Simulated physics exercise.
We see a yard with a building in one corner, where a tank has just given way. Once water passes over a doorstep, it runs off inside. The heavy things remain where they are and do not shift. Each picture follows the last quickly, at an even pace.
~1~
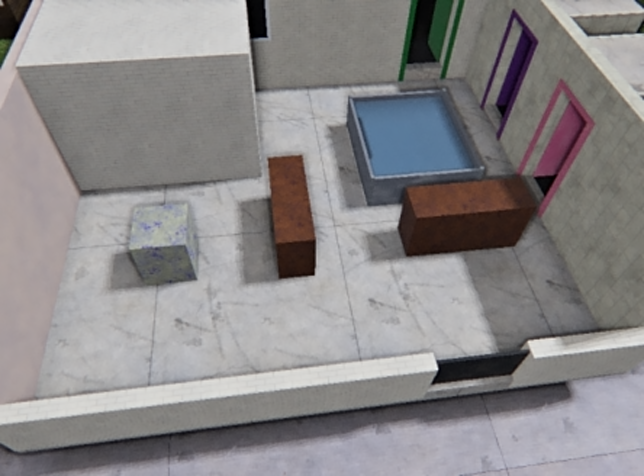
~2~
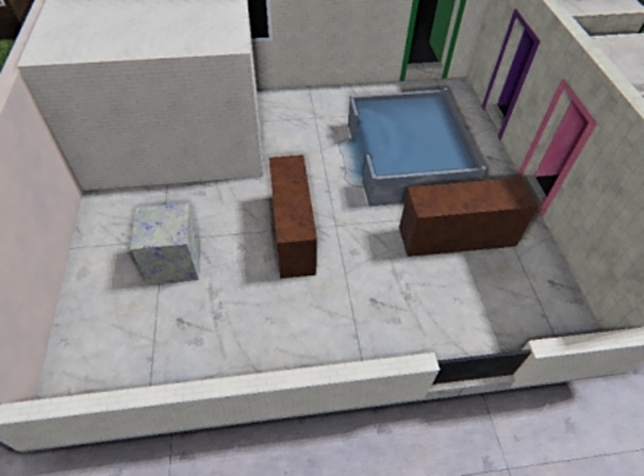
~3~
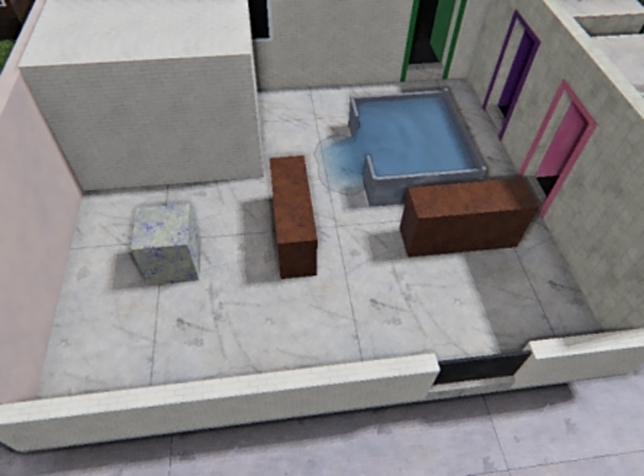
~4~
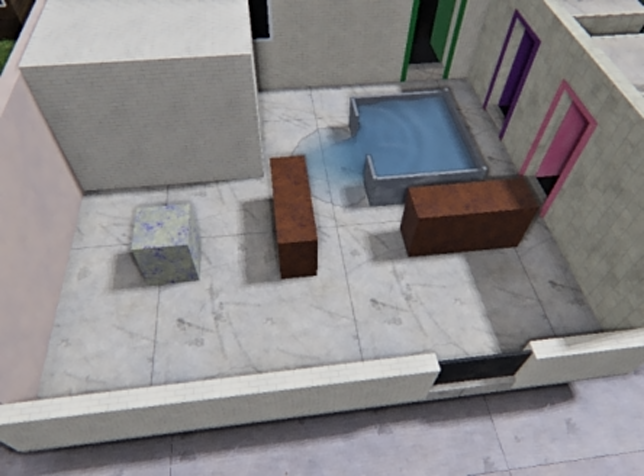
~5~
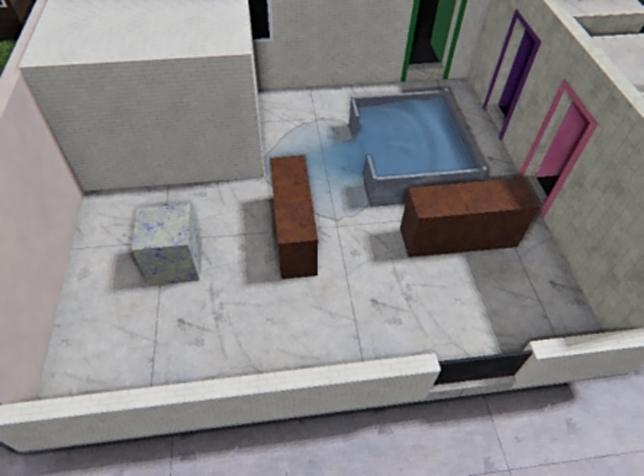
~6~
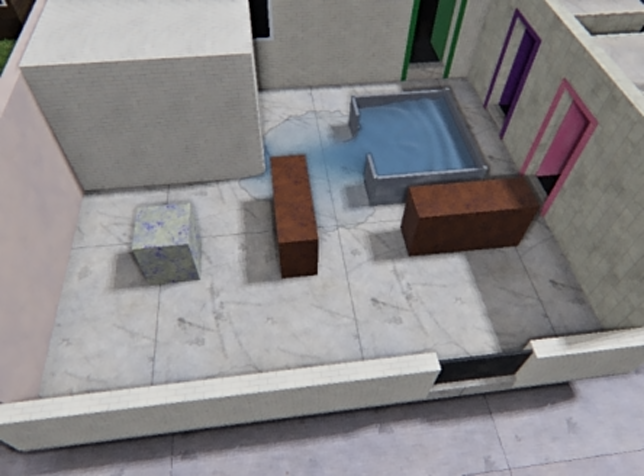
In a walled yard, an open tank's left side gives way and water spreads leftward across pale paving, around a brown block.
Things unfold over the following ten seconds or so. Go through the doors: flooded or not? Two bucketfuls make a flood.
Pink door: Not flooded. Green door: Not flooded. Purple door: Not flooded.
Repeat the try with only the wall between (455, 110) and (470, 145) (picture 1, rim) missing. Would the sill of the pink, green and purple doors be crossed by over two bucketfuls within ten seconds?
Result: Pink goes past the limit; green remains beneath it; purple goes past the limit.
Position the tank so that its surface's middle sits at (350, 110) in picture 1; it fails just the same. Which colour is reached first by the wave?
It's the green-painted one.
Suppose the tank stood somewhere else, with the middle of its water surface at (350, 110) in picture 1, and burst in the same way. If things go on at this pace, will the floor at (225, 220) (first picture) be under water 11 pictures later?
At that place: Wet.
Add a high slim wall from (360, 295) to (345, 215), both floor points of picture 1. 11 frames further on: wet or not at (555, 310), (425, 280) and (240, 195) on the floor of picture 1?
Reading them off in sequence: Spared, spared, swamped.
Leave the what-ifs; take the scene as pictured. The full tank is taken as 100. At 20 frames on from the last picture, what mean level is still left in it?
My reading is roughly 42 in a hundred.
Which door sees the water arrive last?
That's the one in pink.
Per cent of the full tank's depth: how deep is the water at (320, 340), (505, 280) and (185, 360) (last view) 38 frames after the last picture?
At the three places, in the order asked: Around 6, 2 and 10 per cent.
A moment on, water covers 20 % of the floor; the pink door not reached, the green door not reached, the purple door not reached.
Next, water covers 35 % of the floor; the pink door not reached, the green door not reached, the purple door not reached.
Then, water covers 55 % of the floor; the pink door not reached, the green door wet at the sill, nothing in, the purple door not reached.
Later, water covers 85 % of the floor; the pink door wet at the sill, nothing in, the green door wet at the sill, nothing in, the purple door wet at the sill, nothing in.
In the end, water covers 100 % of the floor; the pink door wet at the sill, nothing in, the green door wet at the sill, nothing in, the purple door under two buckets in.
